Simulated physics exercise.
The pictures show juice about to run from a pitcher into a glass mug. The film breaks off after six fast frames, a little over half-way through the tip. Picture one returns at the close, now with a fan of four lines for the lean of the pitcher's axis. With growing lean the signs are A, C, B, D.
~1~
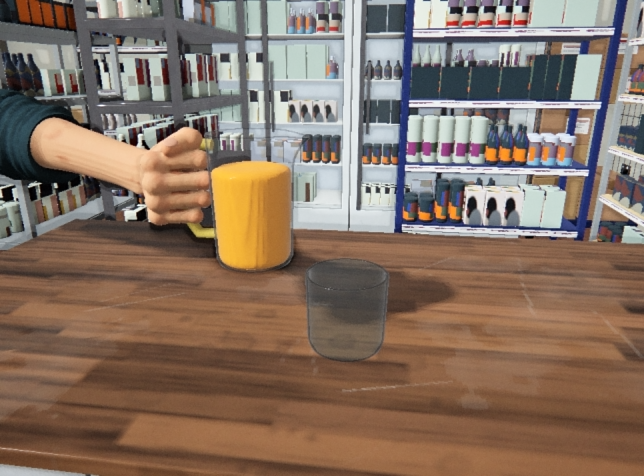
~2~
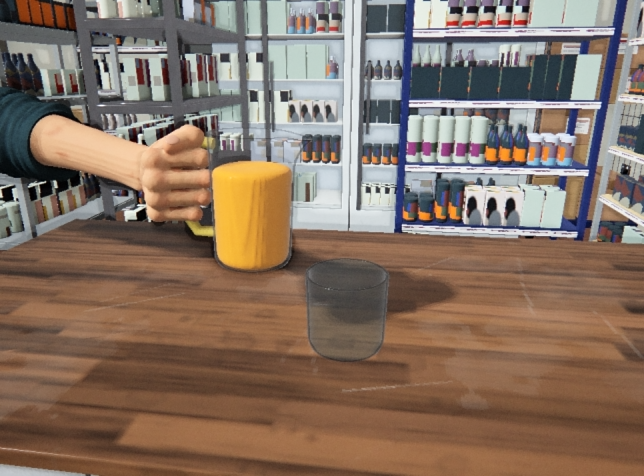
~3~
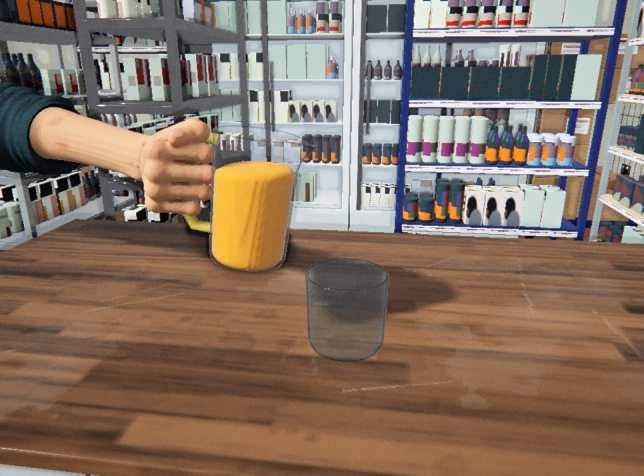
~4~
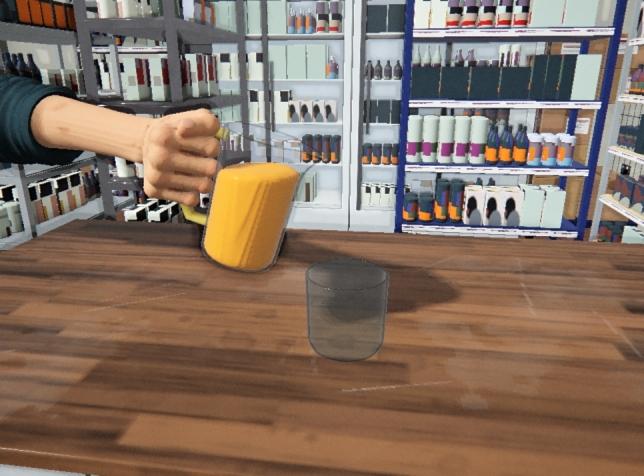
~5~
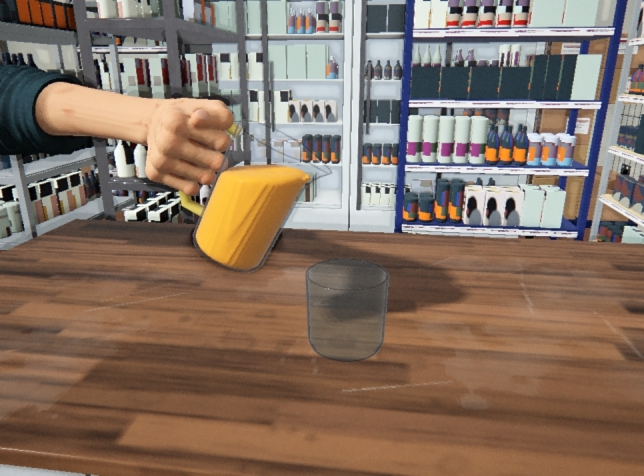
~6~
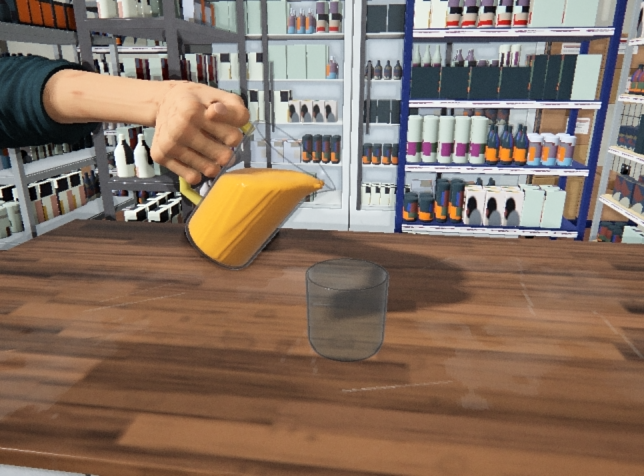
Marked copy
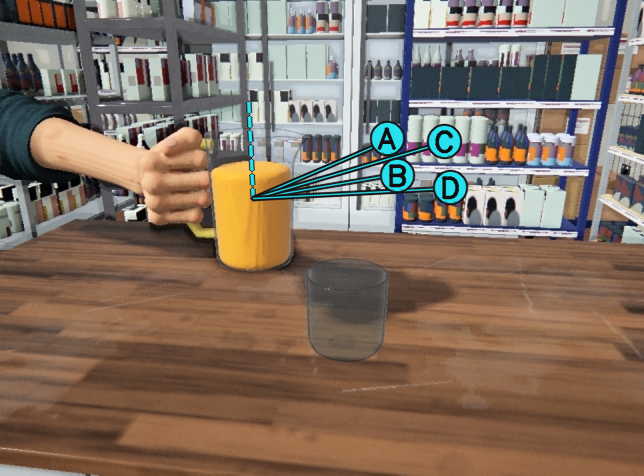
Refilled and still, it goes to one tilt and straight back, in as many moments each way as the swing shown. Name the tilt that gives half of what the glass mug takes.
I would pick line C.
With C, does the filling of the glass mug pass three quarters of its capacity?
No, less.
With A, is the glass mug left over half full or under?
Under.
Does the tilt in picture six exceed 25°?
Yes, it does.
On the marked copy, A at (372, 147); B at (380, 177); C at (428, 147); D at (433, 189).
For line A, the glass mug ends with about 34 % of what it can hold.
For line B, the glass mug ends with about 65 % of what it can hold.
For line C, the glass mug ends with about 49 % of what it can hold.
For line D, the glass mug ends with about 71 % of what it can hold; 7 % of the juice is spilt.
